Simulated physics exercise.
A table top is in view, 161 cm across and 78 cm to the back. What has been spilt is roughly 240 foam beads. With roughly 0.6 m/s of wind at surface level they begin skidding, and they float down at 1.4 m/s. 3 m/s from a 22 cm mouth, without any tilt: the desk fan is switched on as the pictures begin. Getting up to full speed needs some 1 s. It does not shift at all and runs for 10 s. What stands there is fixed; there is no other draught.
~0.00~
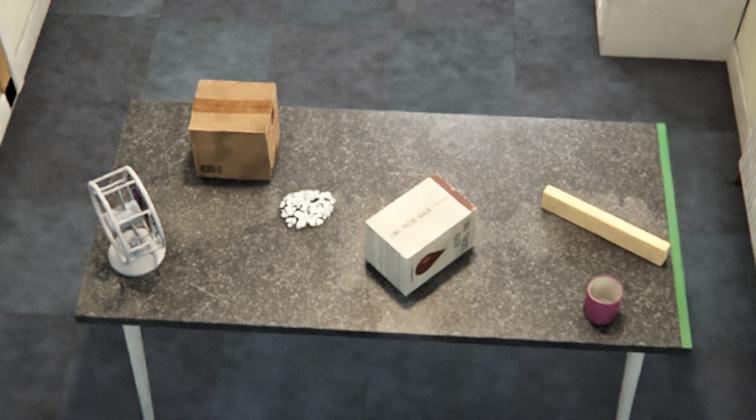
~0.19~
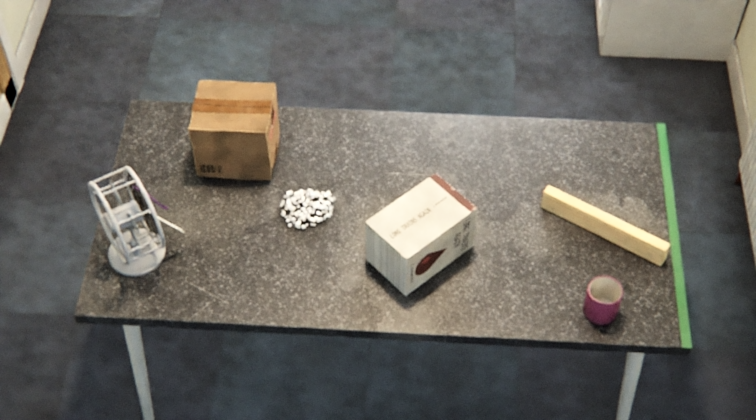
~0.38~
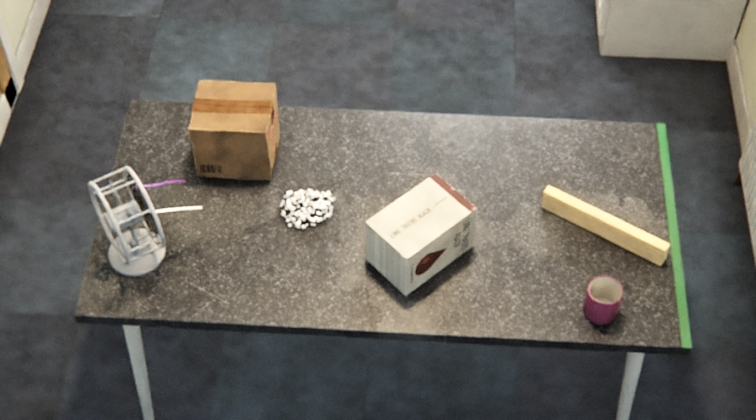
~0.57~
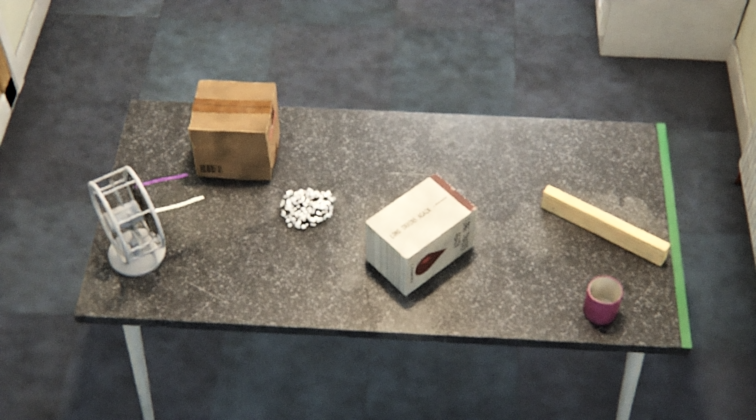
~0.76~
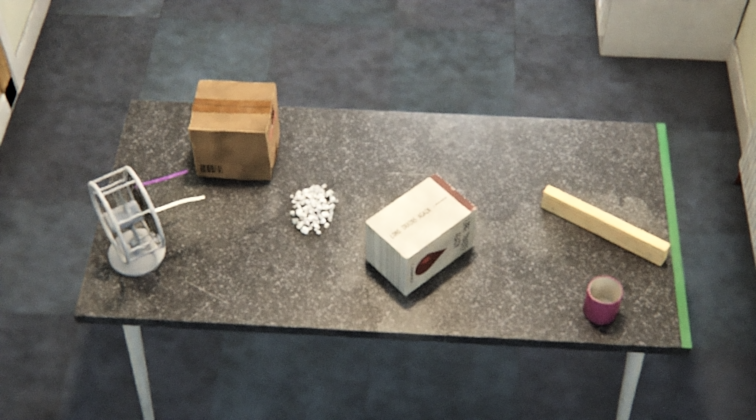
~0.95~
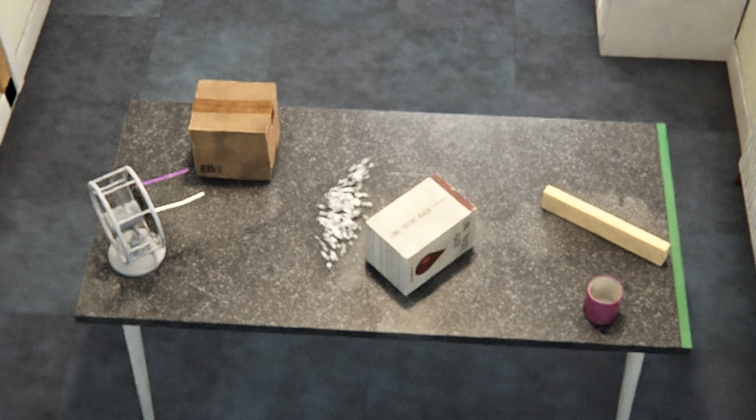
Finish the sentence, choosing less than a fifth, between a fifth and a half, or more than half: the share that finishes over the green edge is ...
The share that finishes over the green edge is between a fifth and a half.
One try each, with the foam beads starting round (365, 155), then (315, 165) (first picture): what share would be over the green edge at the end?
0 and 5 in a hundred, respectively.
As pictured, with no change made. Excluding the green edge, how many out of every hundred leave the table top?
Estimated share: Around 15 %.
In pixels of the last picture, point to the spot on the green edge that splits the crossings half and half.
Near (675, 202).
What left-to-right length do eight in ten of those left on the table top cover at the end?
Around 50 cm.
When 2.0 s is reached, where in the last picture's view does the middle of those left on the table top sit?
Roughly pixel (396, 234).
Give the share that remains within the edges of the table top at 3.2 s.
About 60 %.
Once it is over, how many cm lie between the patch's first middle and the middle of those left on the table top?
The middle ends up about 25 cm from the start.
After 2.0 s, 15 % are over the green edge; the middle of those still in play is near (406, 229); 34 % have settled or left.
After 3.2 s, 27 % are over the green edge; the middle of those still in play is near (384, 242); 60 % have settled or left.
After 5.5 s, 30 % are over the green edge; the middle of those still in play is near (384, 242); 66 % have settled or left.
After 10.0 s, at the end, 33 % are over the green edge; the middle of those still in play is near (394, 237).
